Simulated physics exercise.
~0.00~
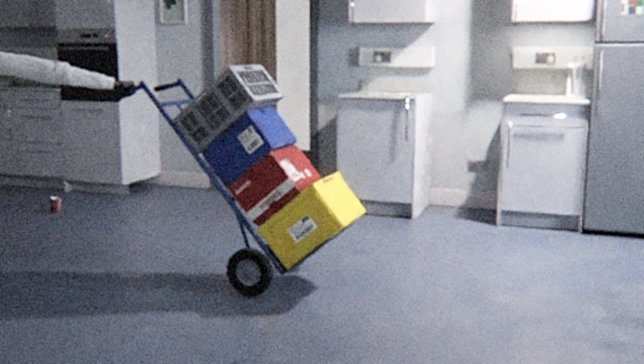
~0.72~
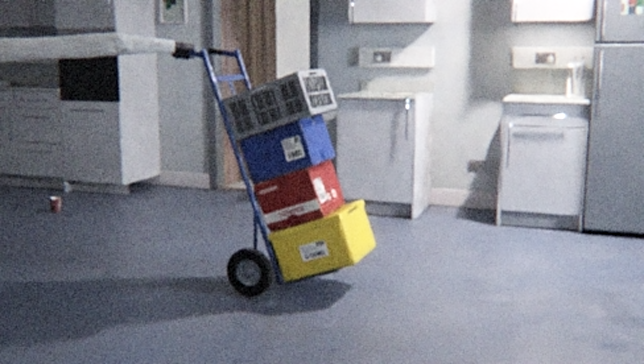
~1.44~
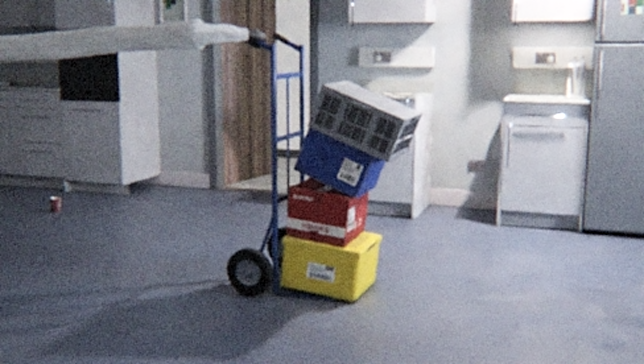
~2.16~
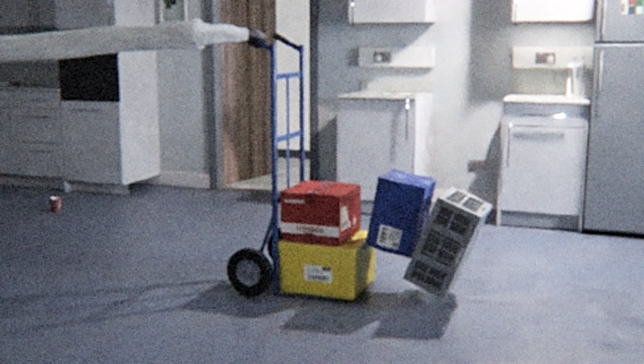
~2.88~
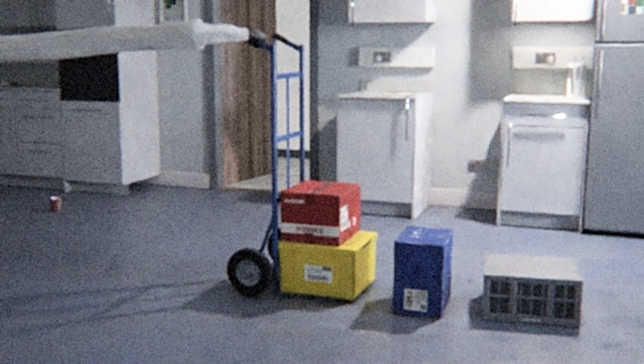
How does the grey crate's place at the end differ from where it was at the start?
At the start the grey crate sat on top of the stack on the tilted hand truck. By the end it lay on the floor to the right, beyond the blue parcel.
An arm swung a tilted blue hand truck upright with four stacked containers on it, and the grey crate and blue parcel tumbled off to the right, ending on the floor while the red parcel and yellow tote stayed stacked by the truck.
